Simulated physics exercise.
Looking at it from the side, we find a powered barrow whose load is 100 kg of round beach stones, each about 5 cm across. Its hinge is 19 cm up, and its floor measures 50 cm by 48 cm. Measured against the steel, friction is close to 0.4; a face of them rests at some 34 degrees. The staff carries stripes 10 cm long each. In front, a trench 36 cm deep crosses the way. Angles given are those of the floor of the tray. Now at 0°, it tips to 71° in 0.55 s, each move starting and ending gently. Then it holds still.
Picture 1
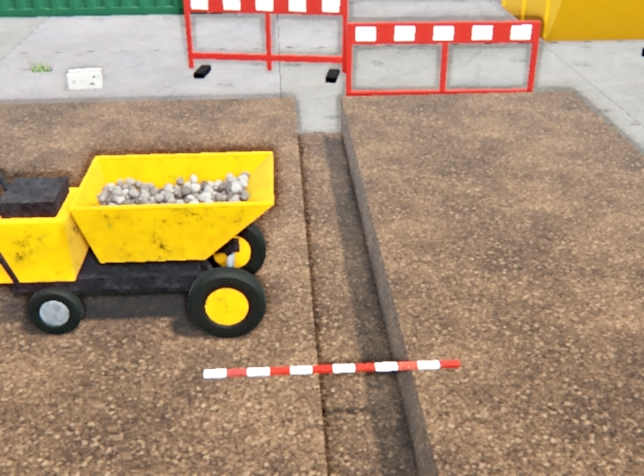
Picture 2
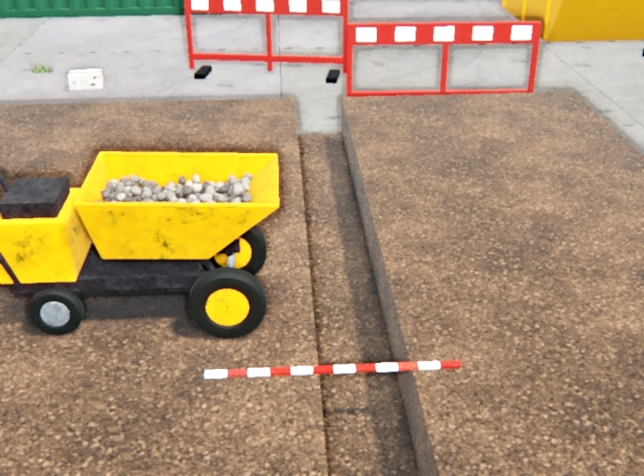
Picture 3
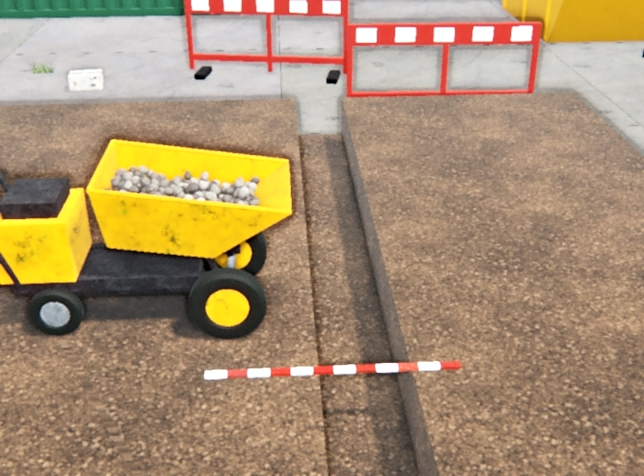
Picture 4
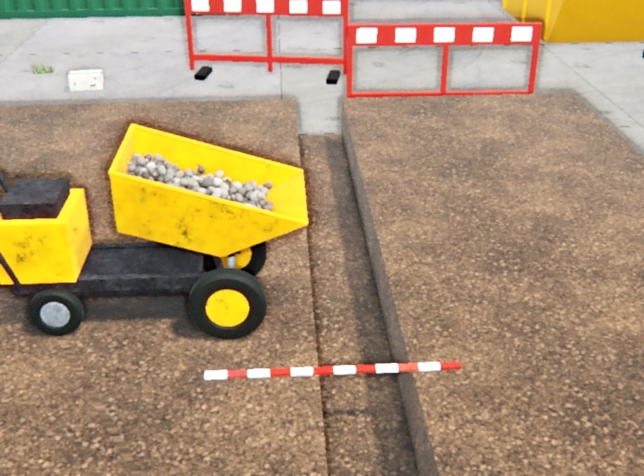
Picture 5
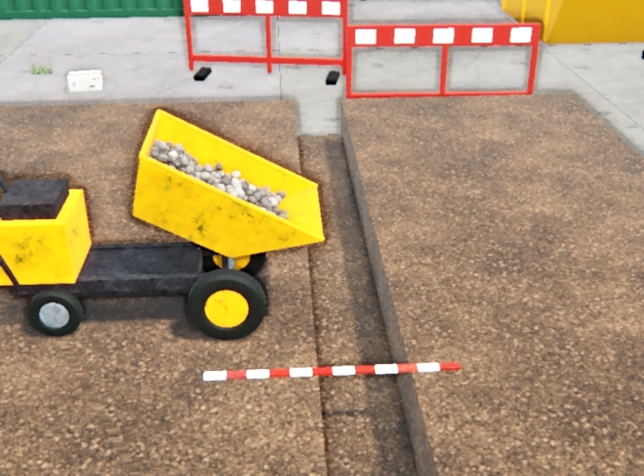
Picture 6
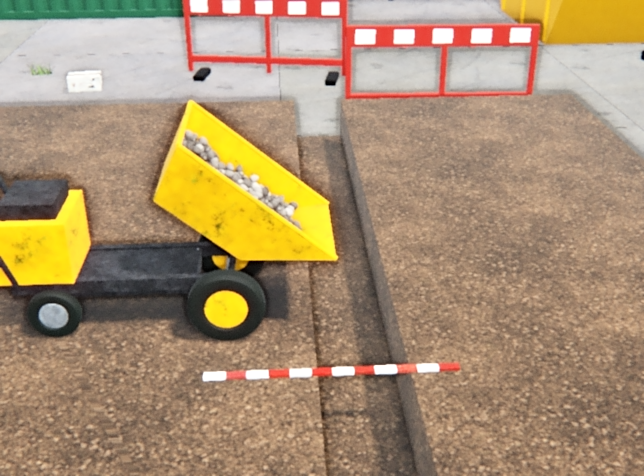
In this clip, a yellow tray loaded with rounded grey stones tilts steadily on a small wheeled vehicle beside a trench, its left end rising high and its right lip lowering, while the wheels and striped staff stay still.
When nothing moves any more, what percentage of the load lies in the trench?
59 %.
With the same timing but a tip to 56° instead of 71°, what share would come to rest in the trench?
It would be close to 55 percent.
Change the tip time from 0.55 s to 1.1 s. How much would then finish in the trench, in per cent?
With that change, it comes to around 75 per cent.
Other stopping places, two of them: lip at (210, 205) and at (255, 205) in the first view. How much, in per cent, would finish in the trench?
Roughly 100 per cent, then 80 per cent.
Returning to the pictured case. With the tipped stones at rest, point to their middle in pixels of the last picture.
Their middle ends up near (385, 345).
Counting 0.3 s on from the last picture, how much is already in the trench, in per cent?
About 20 per cent by then.
Then, 0.1 s after the last picture the floor is at 60°, 100 % in the tray; the foremost stones are at (321, 252).
Then, 0.3 s after the last picture the floor is at 71°, 77 % in the tray, 22 % in the trench, 1 % past the trench; the foremost stones are at (398, 293).
Then, 0.7 s after the last picture the floor is at 71°, 2 % in the tray, 57 % in the trench, 42 % past the trench; the foremost stones are at (568, 298).
Then, 2.7 s after the last picture the floor is at 71°, 0 % in the tray, 59 % in the trench, 41 % past the trench; the foremost stones are past the picture's edge.
